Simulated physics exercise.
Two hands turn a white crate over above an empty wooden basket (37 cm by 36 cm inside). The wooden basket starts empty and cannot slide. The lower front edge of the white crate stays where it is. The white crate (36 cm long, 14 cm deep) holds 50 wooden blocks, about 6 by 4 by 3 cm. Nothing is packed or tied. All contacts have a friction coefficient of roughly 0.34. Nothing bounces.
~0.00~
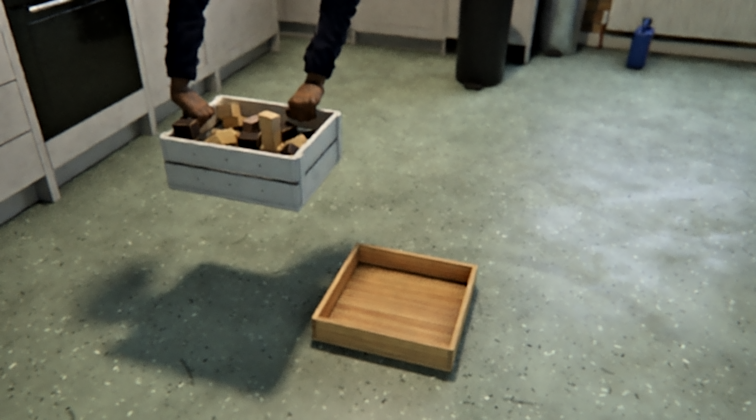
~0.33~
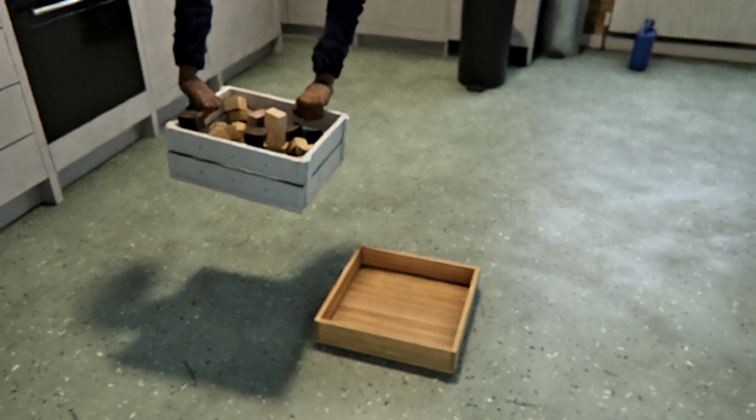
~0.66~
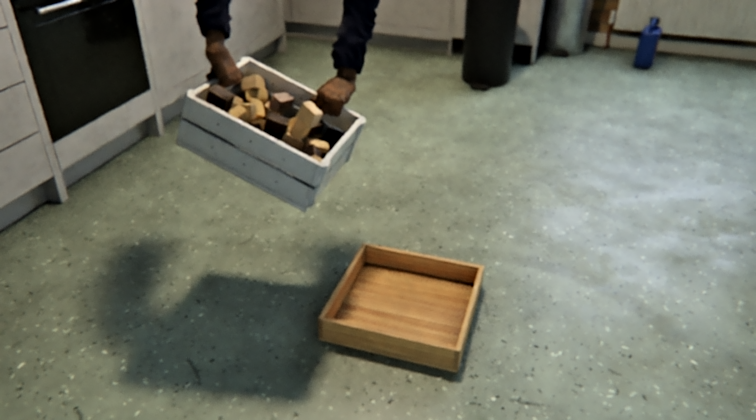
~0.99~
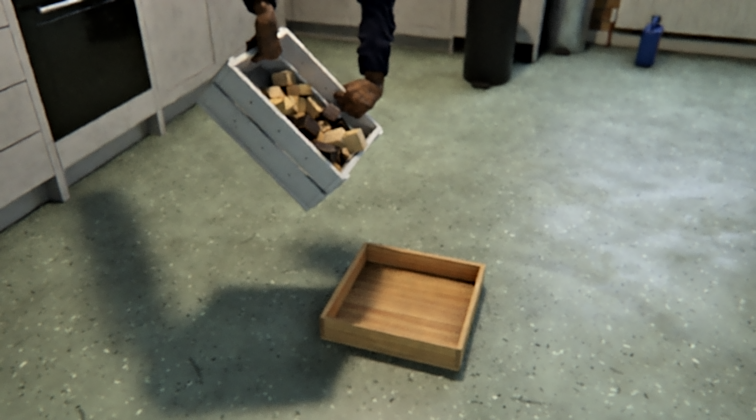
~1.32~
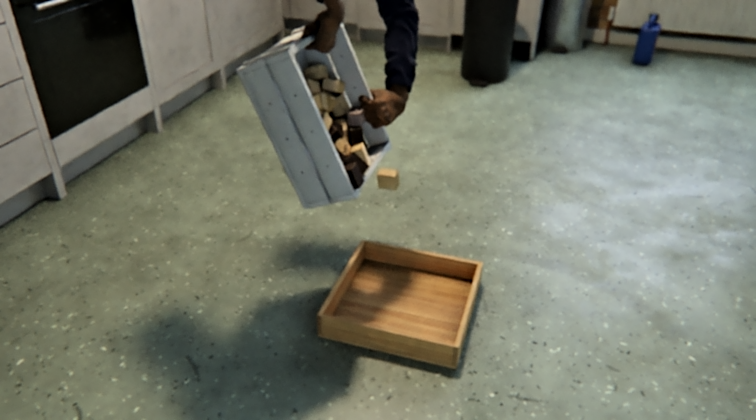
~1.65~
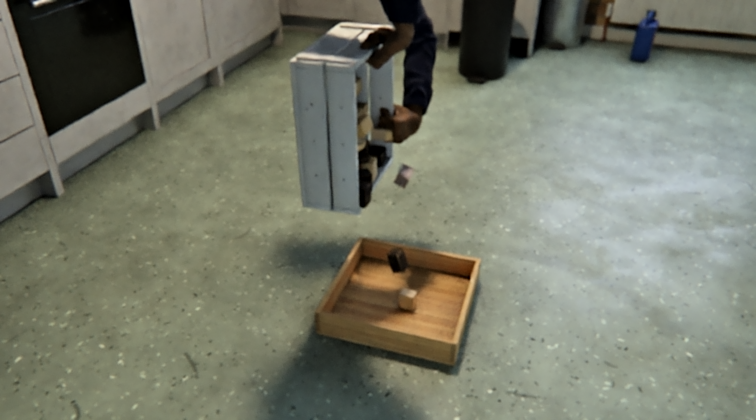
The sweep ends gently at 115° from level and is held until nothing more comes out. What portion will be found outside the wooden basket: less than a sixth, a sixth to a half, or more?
Fewer than one in six of the wooden blocks end outside the wooden basket.
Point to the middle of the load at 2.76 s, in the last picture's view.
At about (423, 301).
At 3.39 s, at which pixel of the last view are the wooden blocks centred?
Near (424, 305).
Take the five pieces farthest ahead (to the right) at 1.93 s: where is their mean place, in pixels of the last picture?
At about (424, 267).
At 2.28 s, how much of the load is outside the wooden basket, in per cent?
About 0 per cent.
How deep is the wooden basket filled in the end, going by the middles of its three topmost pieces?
Some 9 cm.
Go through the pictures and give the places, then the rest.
In the first picture (each is followed by its nearest rim corner in this view), white crate, (291, 158); wooden basket, (449, 348); 0° from level; none out.
The second picture shows white crate, (300, 160); 6° from level.
The third picture shows white crate, (319, 164); 21° from level.
The fourth picture shows white crate, (340, 175); 43° from level.
The fifth picture shows white crate, (354, 192); 66° from level; 1 out, the lowest block at (388, 179).
The sixth picture shows white crate, (359, 210); wooden basket, (452, 341); 89° from level; 3 out, the lowest block at (408, 299).
After 1.93 s, tilt 104°; 41 still in the white crate, 5 in the wooden basket and 4 in the air.
After 2.28 s, tilt 114°; 20 still in the white crate, 15 in the wooden basket, 1 outside the wooden basket and 14 in the air.
After 2.76 s, tilt 115°; 1 still in the white crate, 40 in the wooden basket, 3 outside the wooden basket and 6 in the air.
Outcome (at 3.39 s), 47 in the wooden basket and 3 outside the wooden basket. Asked share, 3 of 50, 6 per cent.
